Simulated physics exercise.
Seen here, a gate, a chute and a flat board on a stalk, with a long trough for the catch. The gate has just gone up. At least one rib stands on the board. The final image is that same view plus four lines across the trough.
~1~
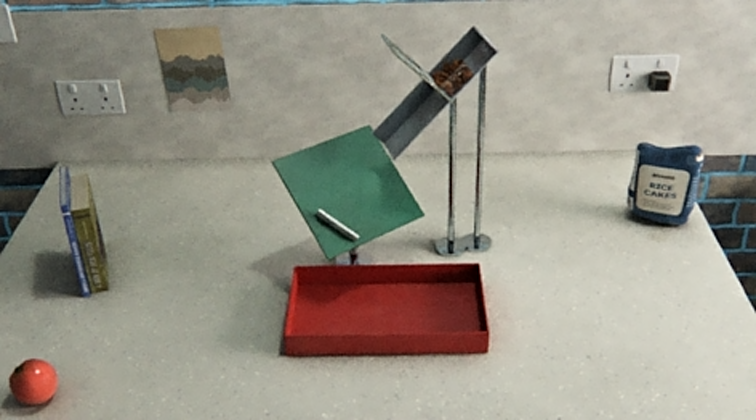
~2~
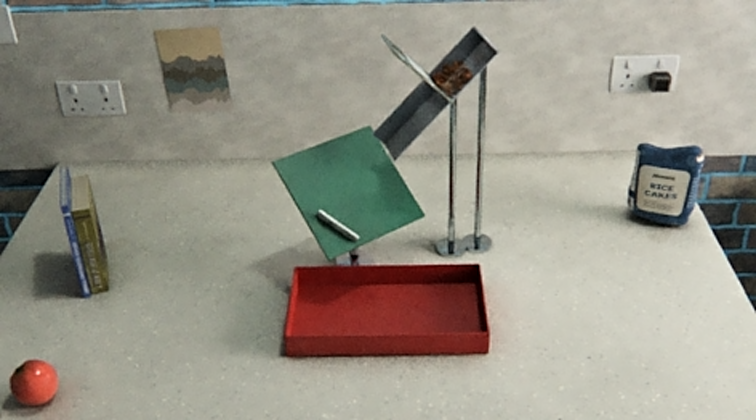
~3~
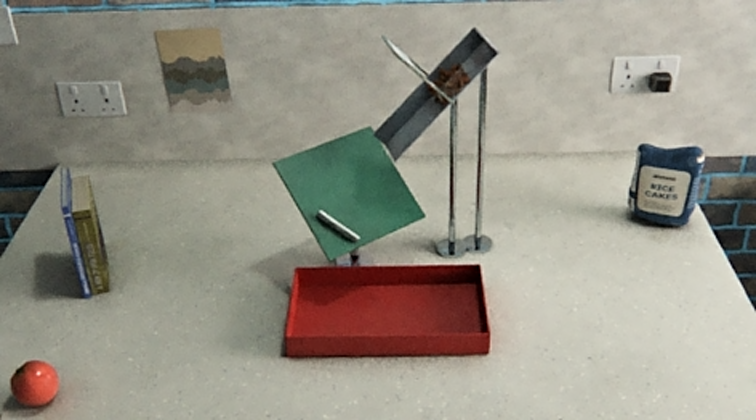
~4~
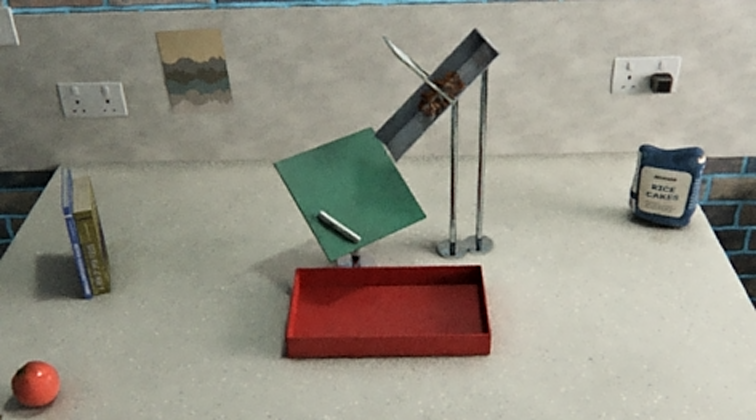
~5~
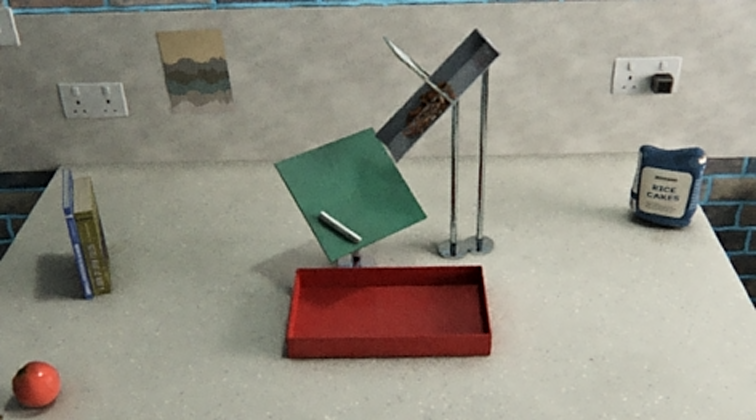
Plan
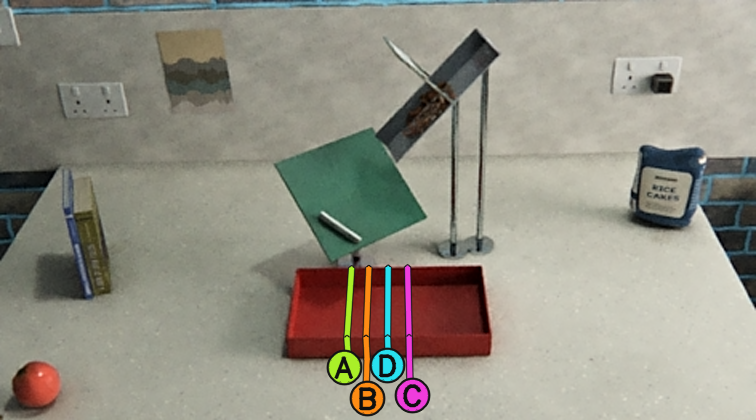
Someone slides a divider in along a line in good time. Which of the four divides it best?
The best line is D.
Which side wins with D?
More lands on the right.
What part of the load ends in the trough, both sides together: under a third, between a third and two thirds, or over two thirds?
About that: Over two thirds.
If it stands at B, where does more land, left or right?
Right.
On the marked copy, line A crosses the front rim at (347, 337); line B crosses the front rim at (366, 337); line C crosses the front rim at (409, 336); line D crosses the front rim at (387, 336).
Choosing A, of what is caught, none on the left of the divider, all on the right.
Choosing B, of what is caught, none on the left of the divider, all on the right.
Choosing C, of what is caught, nearly all on the left of the divider, a small part on the right.
Choosing D, of what is caught, about a third on the left of the divider, about two thirds on the right.
